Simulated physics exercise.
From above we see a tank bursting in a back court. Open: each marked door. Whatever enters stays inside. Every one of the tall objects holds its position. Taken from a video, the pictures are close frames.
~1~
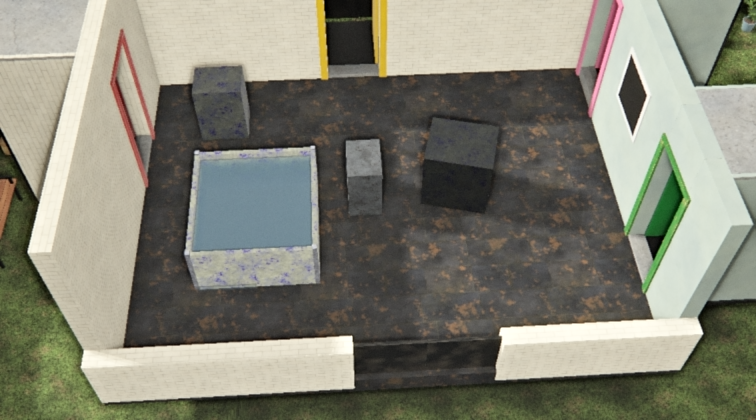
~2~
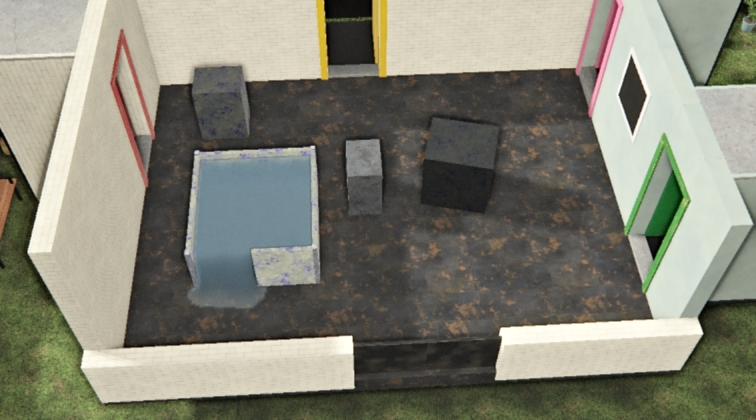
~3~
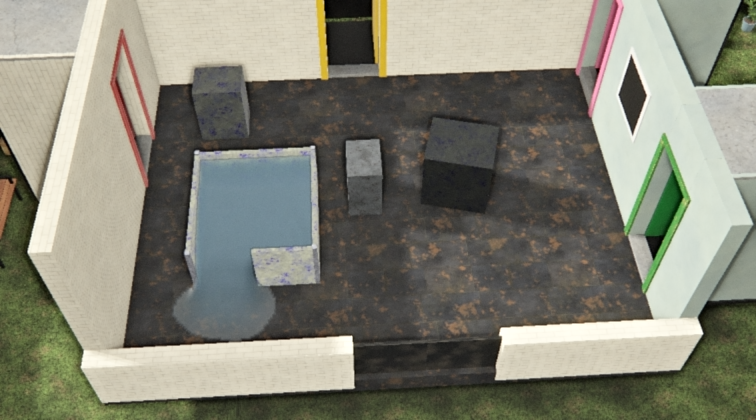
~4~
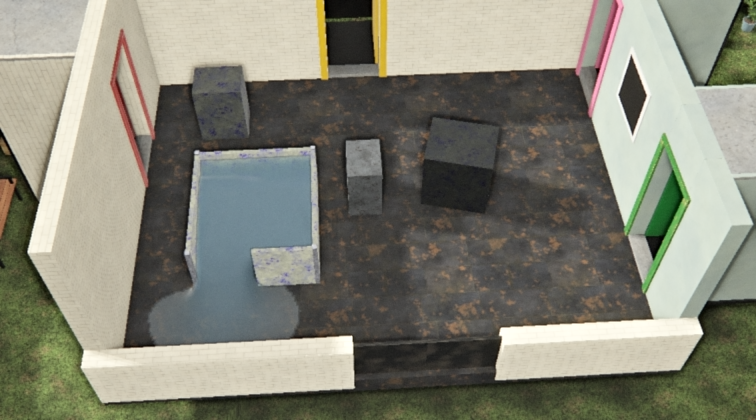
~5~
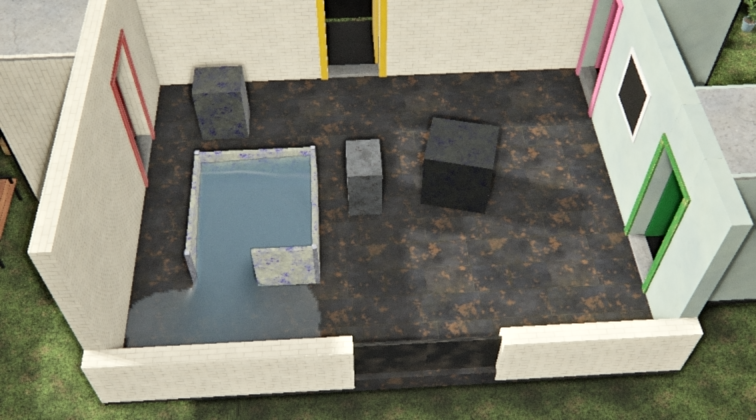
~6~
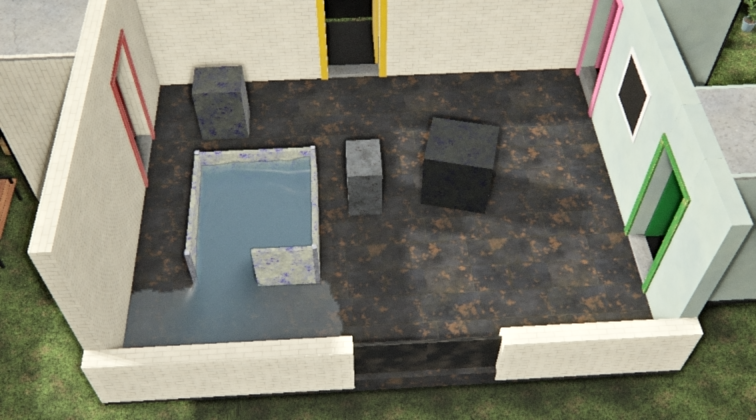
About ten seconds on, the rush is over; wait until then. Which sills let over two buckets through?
As I see it, the green door is going to overshoot the allowance, the yellow door is going to stay inside the allowance, the red door is going to stay inside the allowance, the pink door is going to stay inside the allowance.
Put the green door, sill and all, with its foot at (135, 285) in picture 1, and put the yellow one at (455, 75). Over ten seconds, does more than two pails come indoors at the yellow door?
Answer: Yellow is not flooded.
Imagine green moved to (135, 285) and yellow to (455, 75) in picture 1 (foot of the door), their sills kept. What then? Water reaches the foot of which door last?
That'd be the yellow door.
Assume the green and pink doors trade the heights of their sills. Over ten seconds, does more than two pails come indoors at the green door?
For the green door, I reckon it remains short.
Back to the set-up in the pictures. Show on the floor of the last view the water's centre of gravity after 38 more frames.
Close to pixel (324, 229).
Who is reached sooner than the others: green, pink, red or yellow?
Clearly the red-painted one.
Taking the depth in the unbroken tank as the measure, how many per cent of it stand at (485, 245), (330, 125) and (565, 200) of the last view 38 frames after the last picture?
About 4 per cent, then 4 per cent, then 6 per cent.
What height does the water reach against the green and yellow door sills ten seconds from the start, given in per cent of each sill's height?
Some 160 percent, then some 40 percent.
A moment on, water covers 10 % of the floor; the green door not reached, the yellow door not reached, the red door not reached, the pink door not reached.
Next, water covers 30 % of the floor; the green door not reached, the yellow door not reached, the red door not reached, the pink door not reached.
Then, water covers 55 % of the floor; the green door under two buckets in, the yellow door not reached, the red door wet at the sill, nothing in, the pink door not reached.
Later, water covers 85 % of the floor; the green door over two buckets in, the yellow door wet at the sill, nothing in, the red door wet at the sill, nothing in, the pink door wet at the sill, nothing in.
In the end, water covers 100 % of the floor; the green door far over two buckets in, the yellow door wet at the sill, nothing in, the red door wet at the sill, nothing in, the pink door wet at the sill, nothing in.
